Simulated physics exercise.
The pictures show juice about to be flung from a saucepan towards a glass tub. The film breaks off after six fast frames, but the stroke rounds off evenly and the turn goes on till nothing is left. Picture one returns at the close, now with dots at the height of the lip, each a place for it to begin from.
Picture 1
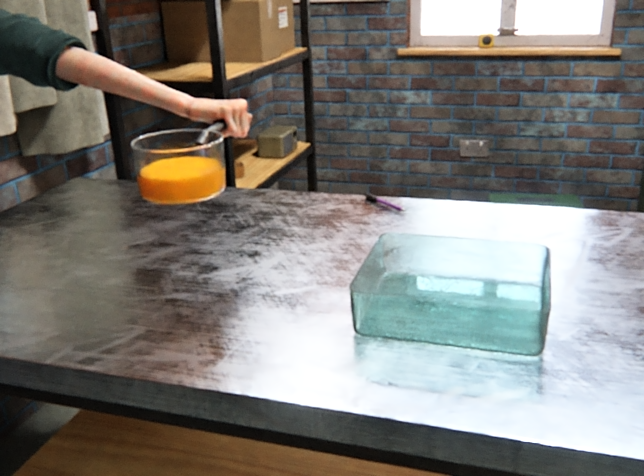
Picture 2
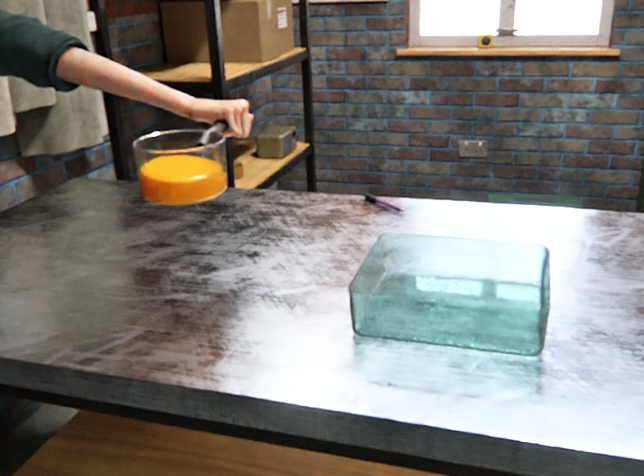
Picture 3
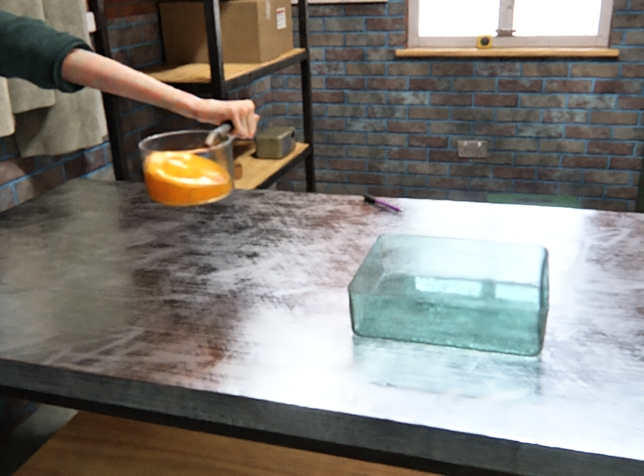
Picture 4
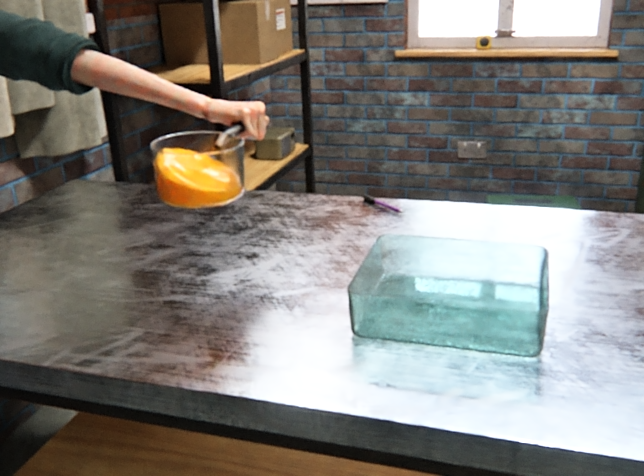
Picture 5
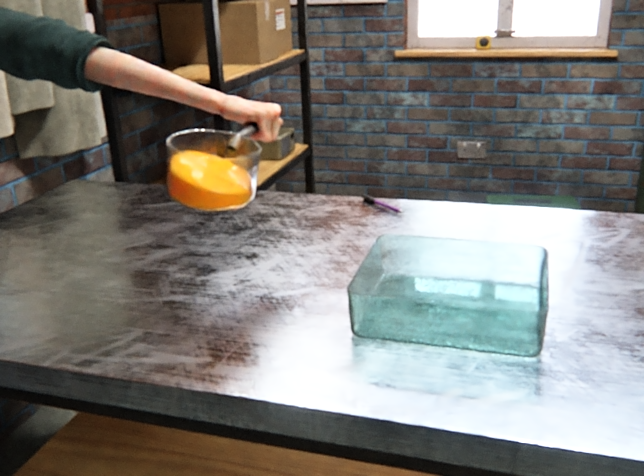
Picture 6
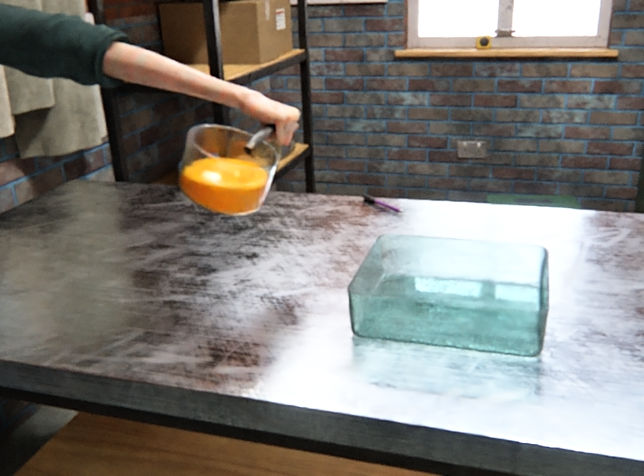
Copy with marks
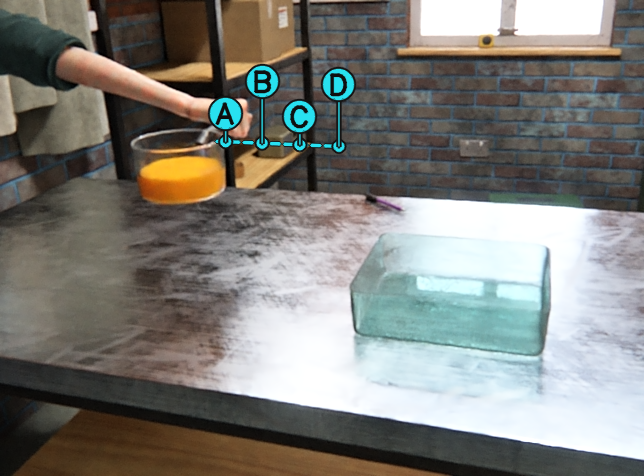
A glass saucepan of orange juice, held by an outstretched hand above a dark table, moved slowly to the right as the juice sloshed, then tilted, while a clear glass tub sat still.
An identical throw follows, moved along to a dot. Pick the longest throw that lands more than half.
Dot B just does it.
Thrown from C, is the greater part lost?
No, not at all.
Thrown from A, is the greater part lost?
Yes, it does.
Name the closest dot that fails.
That is dot A.
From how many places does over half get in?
Three of them.
On the marked copy, A at (225, 141); B at (262, 143); C at (299, 144); D at (338, 146).
With A, about 28 % lands in the tub, 65 % falls short and 7 % goes beside or beyond.
With B, about 66 % lands in the tub, 23 % falls short and 11 % goes beside or beyond.
With C, about 80 % lands in the tub, 4 % falls short and 15 % goes beside or beyond.
With D, about 83 % lands in the tub, 3 % falls short and 14 % goes beside or beyond.
